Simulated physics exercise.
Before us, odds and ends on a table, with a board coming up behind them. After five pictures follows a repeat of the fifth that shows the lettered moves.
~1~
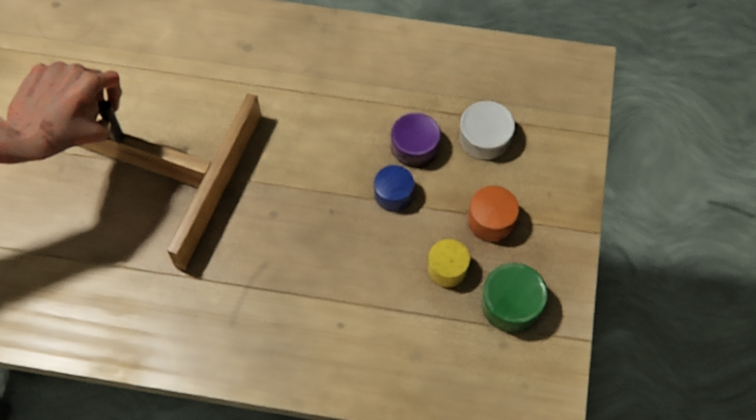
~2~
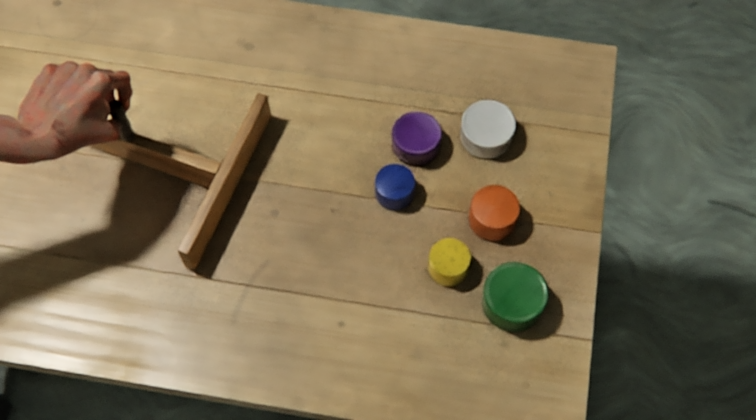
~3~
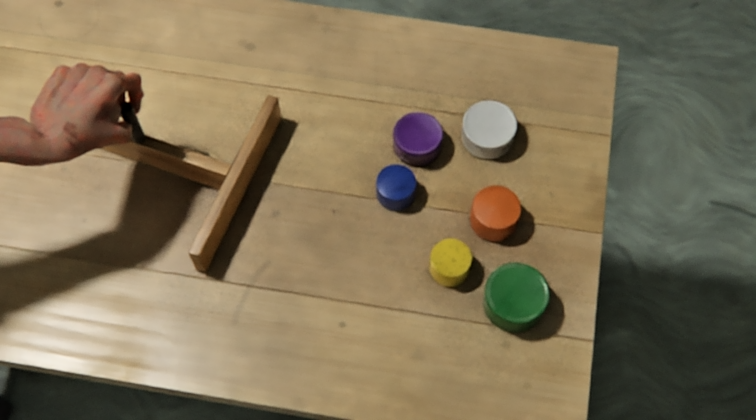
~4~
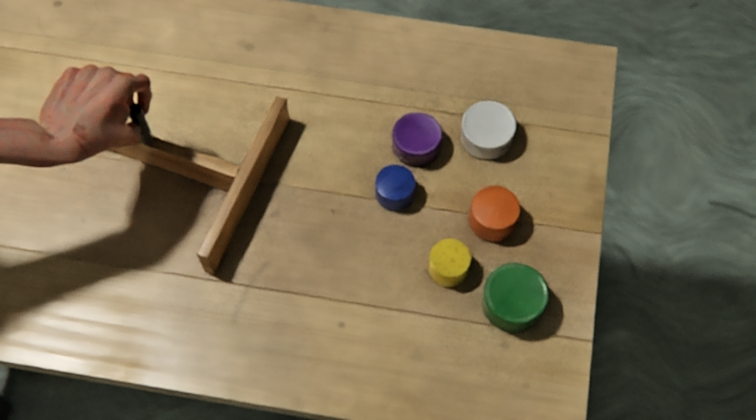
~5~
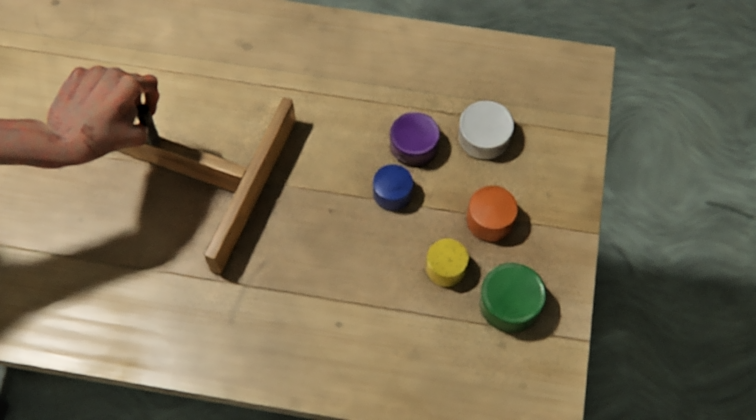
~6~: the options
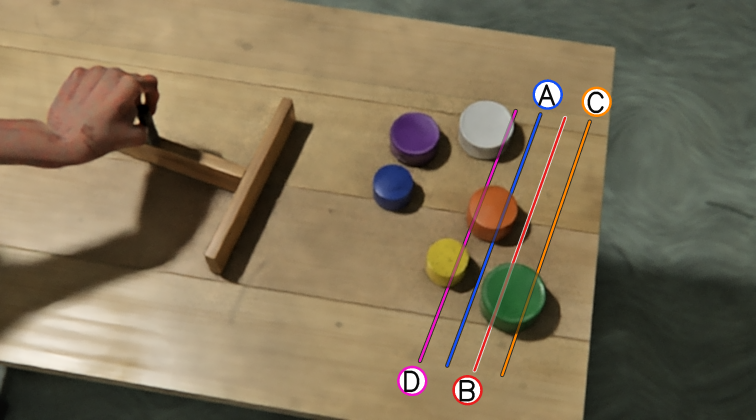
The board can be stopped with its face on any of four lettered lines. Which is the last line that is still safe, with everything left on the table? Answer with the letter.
At B, and not beyond.
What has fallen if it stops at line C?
It is the orange tin.
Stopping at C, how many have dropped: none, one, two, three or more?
One.
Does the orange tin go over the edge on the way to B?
No.
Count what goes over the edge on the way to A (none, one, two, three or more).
In all, none.
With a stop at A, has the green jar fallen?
By then, no.
On the marked copy, A at (497, 233); B at (523, 237); C at (549, 241); D at (471, 229).
Following B. Soon after the start, board (348, 190); green jar (512, 299); orange tin (491, 214).
Later, board (447, 205); orange tin (519, 223); white tub (514, 127).
In the end, board (522, 217); orange tin (590, 246); green jar (554, 324); nothing has fallen.
As for the rest, A is safe but short; C drops the orange tin; D is safe but short.
